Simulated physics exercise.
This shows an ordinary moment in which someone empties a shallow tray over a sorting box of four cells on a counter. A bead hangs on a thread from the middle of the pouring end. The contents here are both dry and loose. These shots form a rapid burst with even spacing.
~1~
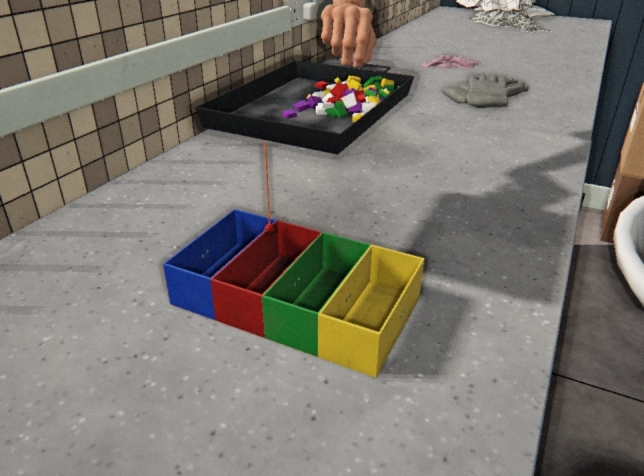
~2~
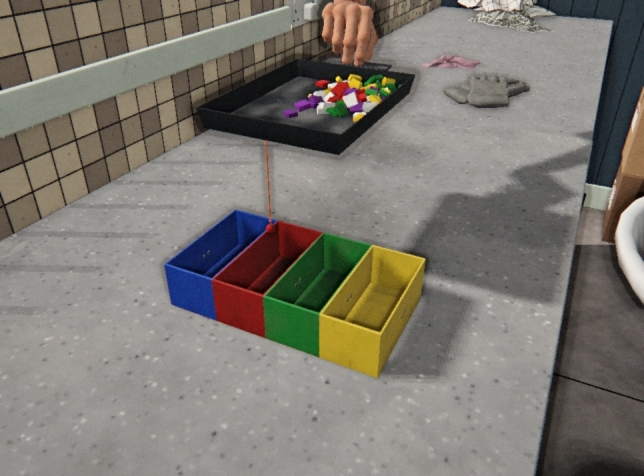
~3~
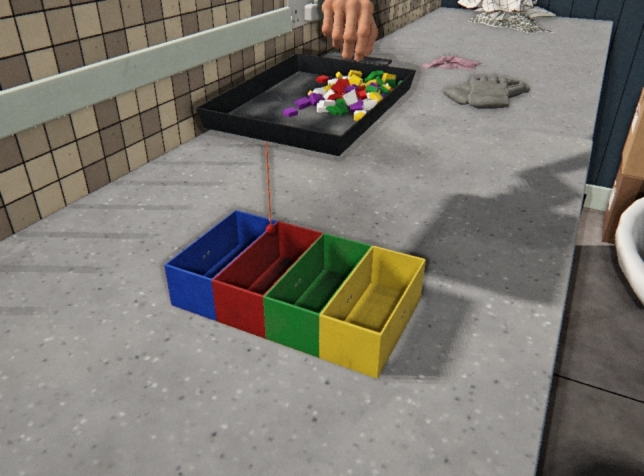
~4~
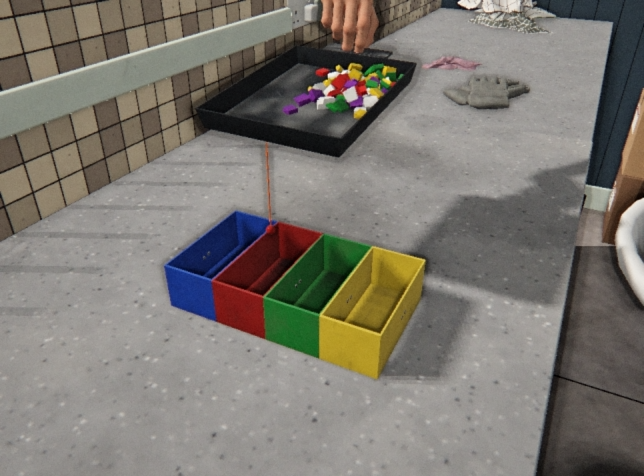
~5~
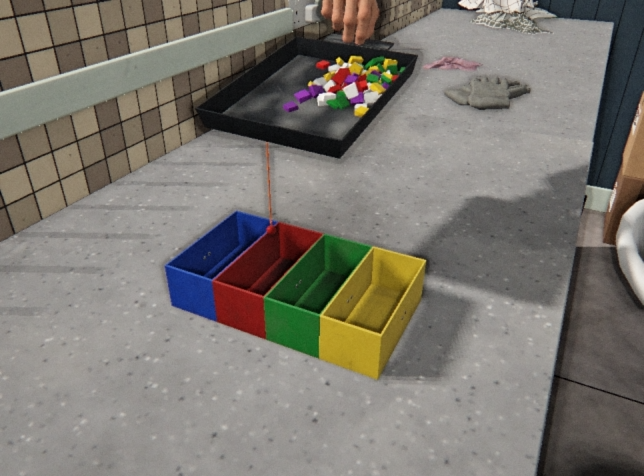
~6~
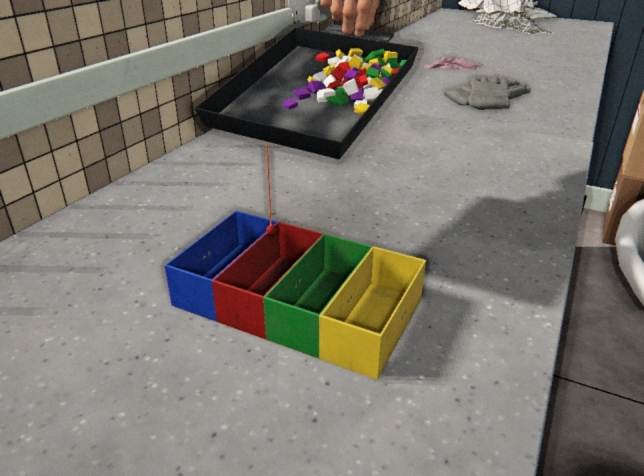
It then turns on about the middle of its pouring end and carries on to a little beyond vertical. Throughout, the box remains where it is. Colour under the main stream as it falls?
Green, I would say.
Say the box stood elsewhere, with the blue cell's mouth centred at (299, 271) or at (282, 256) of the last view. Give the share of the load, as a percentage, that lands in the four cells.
You'd see around 90 per cent and then around 100 per cent.
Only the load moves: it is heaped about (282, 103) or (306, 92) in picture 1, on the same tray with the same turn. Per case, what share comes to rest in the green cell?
Roughly 30 and 40 percent, in that order.
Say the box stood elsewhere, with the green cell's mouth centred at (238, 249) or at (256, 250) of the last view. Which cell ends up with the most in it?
In order: The cell in yellow, that yellow cell.
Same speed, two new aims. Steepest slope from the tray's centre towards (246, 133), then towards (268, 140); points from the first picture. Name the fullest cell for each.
At the first place the blue one, at the second the cell in red.
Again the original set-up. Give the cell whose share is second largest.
Place 2: The cell in red.
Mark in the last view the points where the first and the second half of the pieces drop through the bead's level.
Roughly (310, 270) first, then roughly (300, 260).
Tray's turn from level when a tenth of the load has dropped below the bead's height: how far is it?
100°.
Just after the last frame, tray tipped steeply; every one on the tray.
A moment on, tray tipped right over; almost all on the tray; about a tenth in the green cell; just a few in the red cell; just a few falling or outside the box.
Further on, tray tipped past a quarter turn; roughly two thirds in the green cell; roughly a quarter in the red cell; about a tenth in the yellow cell; just a few in the blue cell; just a few falling or outside the box.
When it is over, tray tipped past a quarter turn; roughly two thirds in the green cell; roughly a quarter in the red cell; about a tenth in the yellow cell; just a few in the blue cell; just a few outside the box.
